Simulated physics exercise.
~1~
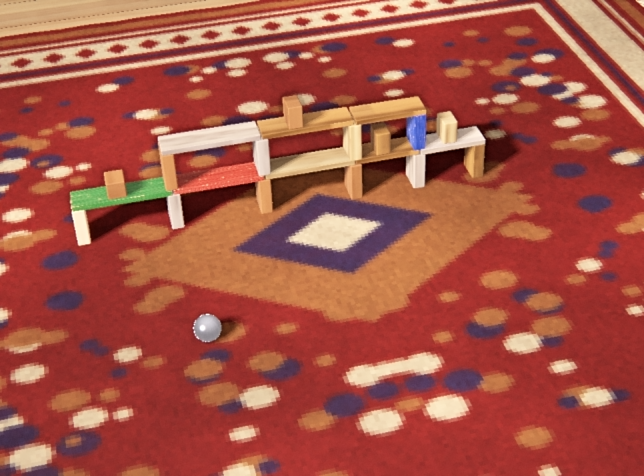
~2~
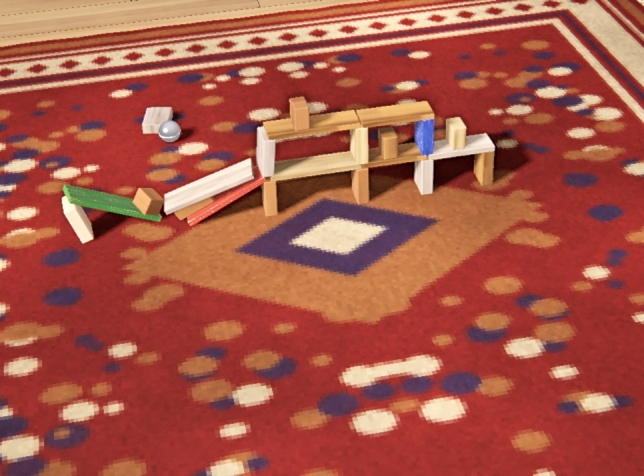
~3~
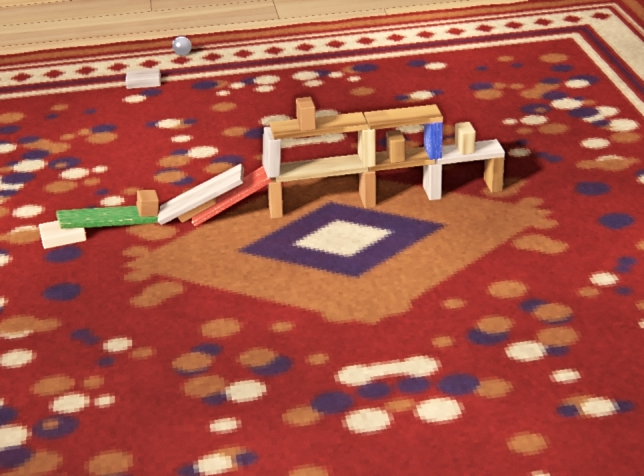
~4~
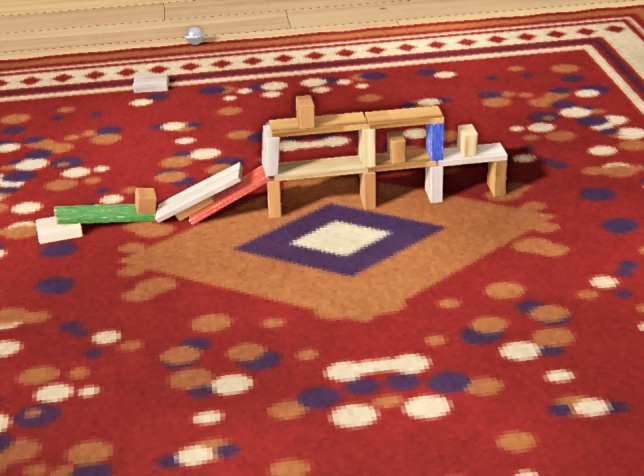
A steel ball rolled across the patterned rug into the left side of a two-floor block house, knocking out a post so the green and red planks dropped, then rolled off toward the wooden floor behind while the right side stayed standing.
